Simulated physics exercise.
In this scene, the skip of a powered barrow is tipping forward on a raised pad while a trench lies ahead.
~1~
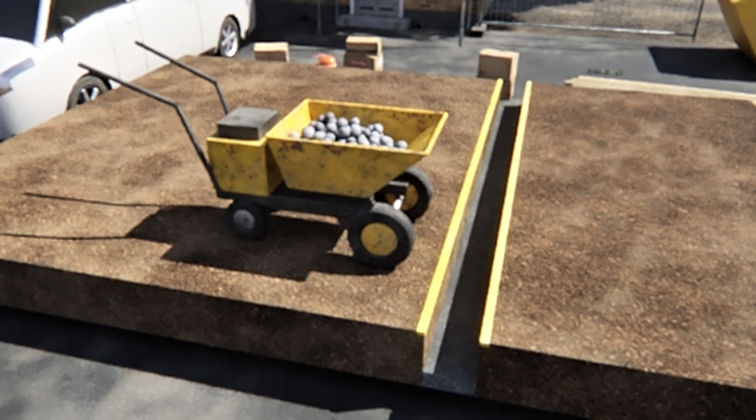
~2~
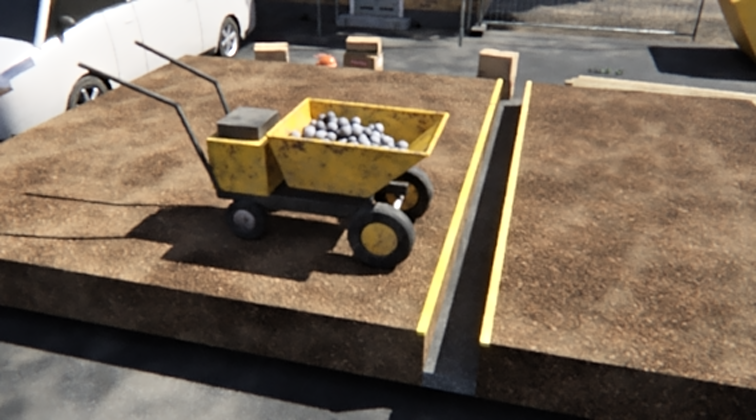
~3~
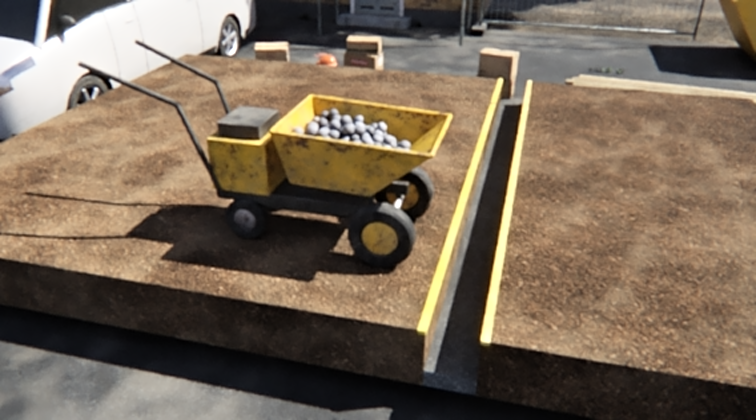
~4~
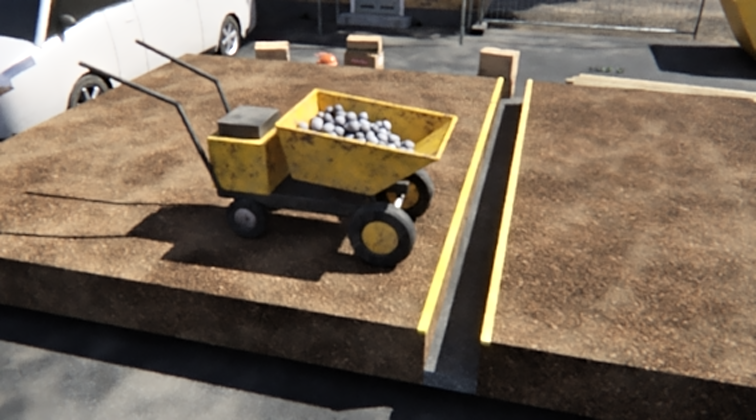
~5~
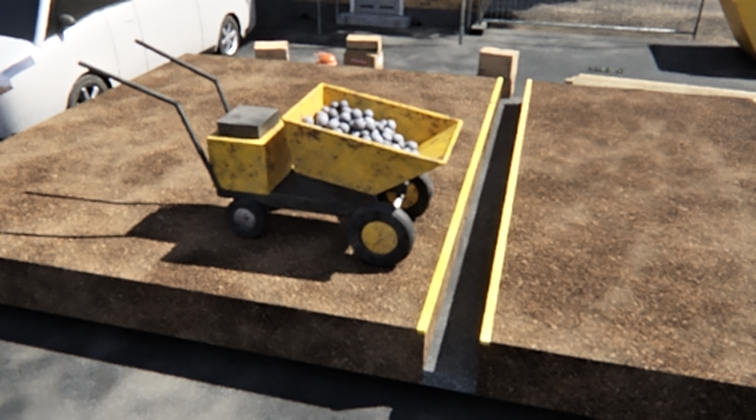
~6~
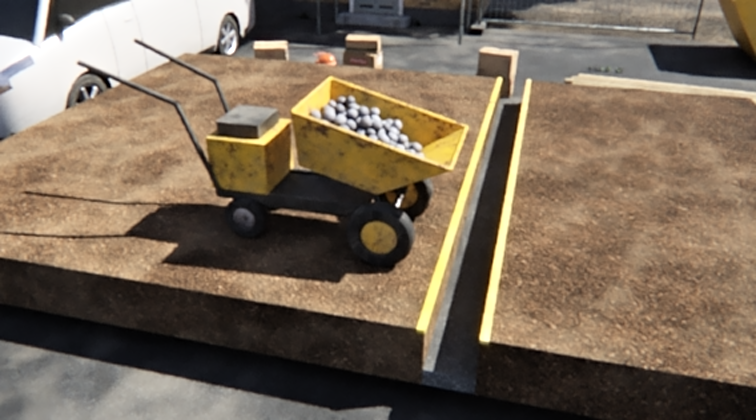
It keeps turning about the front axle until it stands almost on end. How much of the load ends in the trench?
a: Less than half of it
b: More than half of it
a, less than half of it.
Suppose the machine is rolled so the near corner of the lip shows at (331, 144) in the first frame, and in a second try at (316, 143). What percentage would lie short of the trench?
Roughly 30 and 40 %.
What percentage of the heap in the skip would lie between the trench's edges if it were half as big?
Around 30 %.
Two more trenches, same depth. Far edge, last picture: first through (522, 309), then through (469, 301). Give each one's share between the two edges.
In order, some 90 and some 0 percent.
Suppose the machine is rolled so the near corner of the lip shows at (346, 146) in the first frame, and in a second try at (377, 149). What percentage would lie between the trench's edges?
The shares come out close to 60 and 90 per cent, in that order.
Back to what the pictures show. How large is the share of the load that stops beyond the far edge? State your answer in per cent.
Roughly 70 percent of the pieces, I think.
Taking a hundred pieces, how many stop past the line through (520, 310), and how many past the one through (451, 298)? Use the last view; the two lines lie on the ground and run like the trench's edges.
Some 50 and some 80 per cent, respectively.
Soon, skip tipped steeply; all in the skip.
A while on, skip tipped right over; about two thirds in the skip; a stray few in or heaped over the trench; about a third beyond it; a stray few falling.
Towards the end, skip tipped right over; about a quarter in the skip; a small part in or heaped over the trench; about two thirds beyond it.
Finally, skip tipped right over; about a quarter in the skip; a small part in or heaped over the trench; about two thirds beyond it.
